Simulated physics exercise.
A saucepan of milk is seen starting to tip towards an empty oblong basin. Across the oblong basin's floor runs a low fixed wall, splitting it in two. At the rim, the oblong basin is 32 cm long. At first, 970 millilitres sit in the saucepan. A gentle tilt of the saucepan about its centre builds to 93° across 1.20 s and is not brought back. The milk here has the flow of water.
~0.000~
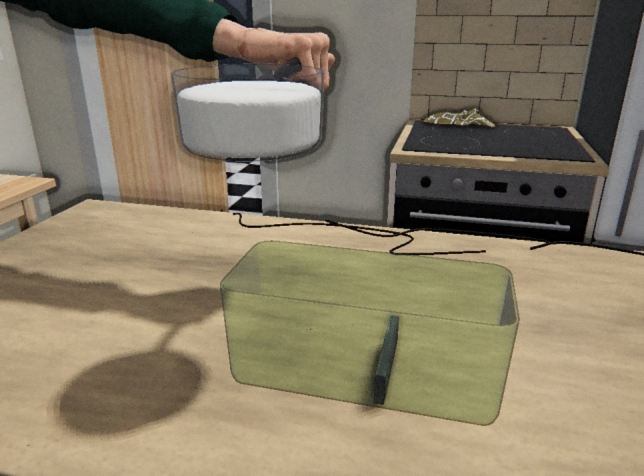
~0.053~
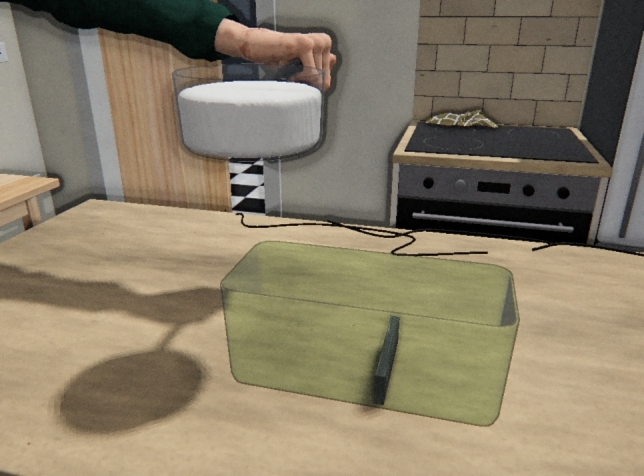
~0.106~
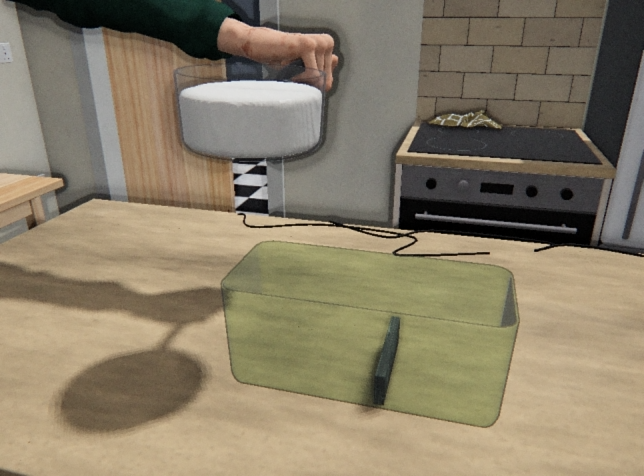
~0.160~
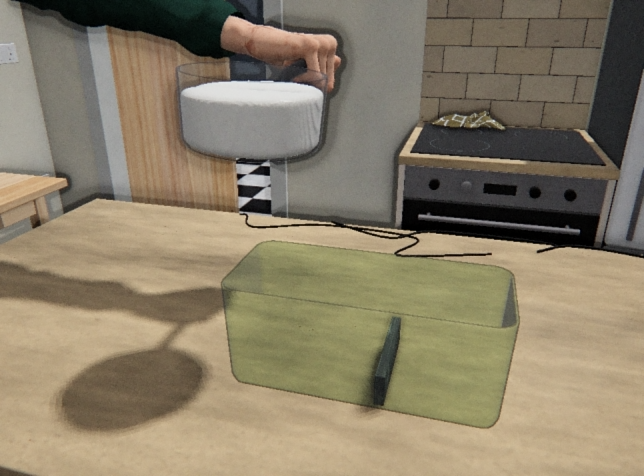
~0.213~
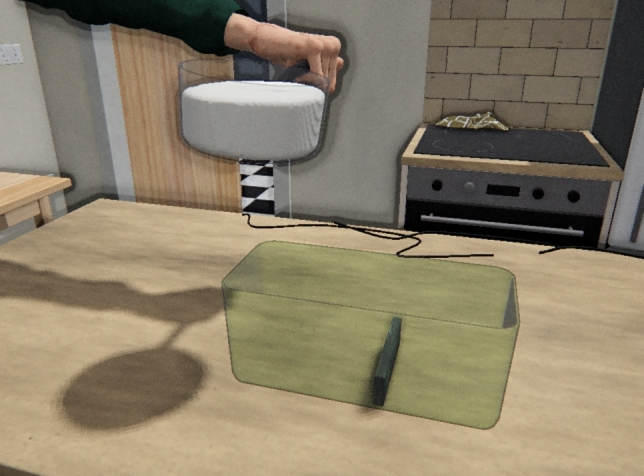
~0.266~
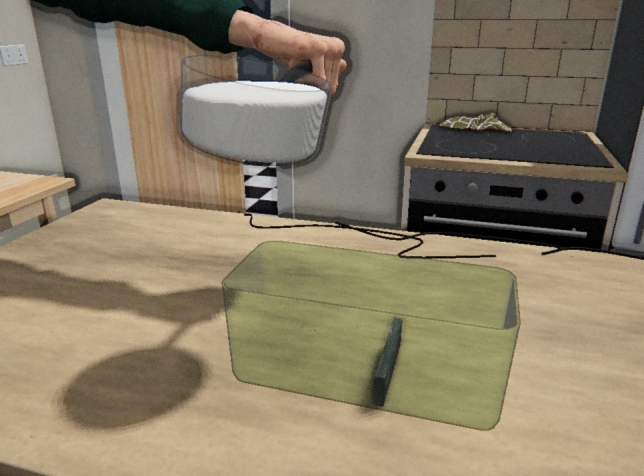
A hand in a dark green sleeve holds a clear round pan of white milk at upper left, slowly tilting it slightly down to the right. Below, on a pale wooden worktop in a kitchen seen from slightly above, sits an empty, see-through green oblong basin with a dark divider. Behind are an oven and brick tiles, the background shifting slightly rightward as the view drifts.
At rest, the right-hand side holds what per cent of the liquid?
It holds some 50 in every hundred.
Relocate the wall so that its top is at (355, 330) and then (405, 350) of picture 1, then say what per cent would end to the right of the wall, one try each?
I'd say 80 percent on the first go, 35 percent on the next.
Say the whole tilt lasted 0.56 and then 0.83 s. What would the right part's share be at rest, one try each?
The first try gives around 30 percent, the second around 45 percent.
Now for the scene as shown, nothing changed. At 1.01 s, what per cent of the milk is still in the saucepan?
Close to 18 percent of the total.
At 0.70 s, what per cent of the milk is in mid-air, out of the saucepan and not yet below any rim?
My guess is roughly 28 %.
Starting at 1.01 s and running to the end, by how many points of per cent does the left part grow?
Near 30 percent, more or less.
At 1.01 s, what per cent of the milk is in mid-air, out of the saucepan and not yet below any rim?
About 16 per cent.
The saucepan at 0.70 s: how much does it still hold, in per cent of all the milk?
Still held: Roughly 66 % of the total.
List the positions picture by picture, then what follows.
In the first frame, it leans 0°; its right rim is at (320, 75); the milk meets the walls at (188, 88) and (319, 93); the oblong basin's rim runs from (240, 263) to (514, 296); the wall's top is at (388, 344).
In the second frame, it leans 0°; its right rim is at (321, 76); the milk meets the walls at (189, 88) and (320, 94).
In the third frame, it leans 2°; its right rim is at (322, 78); the milk meets the walls at (190, 88) and (320, 94).
In the fourth frame, it leans 4°; its right rim is at (324, 81); the milk meets the walls at (193, 88) and (322, 95).
In the fifth frame, it leans 7°; its right rim is at (326, 86); the milk meets the walls at (194, 87) and (324, 95).
In the sixth frame, it leans 11°; its right rim is at (328, 91); the milk meets the walls at (196, 88) and (326, 96).
Then, 0.70 s in, the tilt is 58° and 67 per cent is still to pour, 4 is left of the wall and 1 right of it.
Then, 1.01 s in, the tilt is 87° and 18 per cent is still to pour, 19 is left of the wall and 46 right of it.
Then, 1.34 s in, the tilt is 93° and 4 per cent is still to pour, 43 is left of the wall and 49 right of it.
Then, 1.70 s in, the tilt is 93° and 1 per cent is still to pour, 48 is left of the wall and 49 right of it.
Finally, 49 per cent lies left of the wall, 50 right of it and 1 outside.
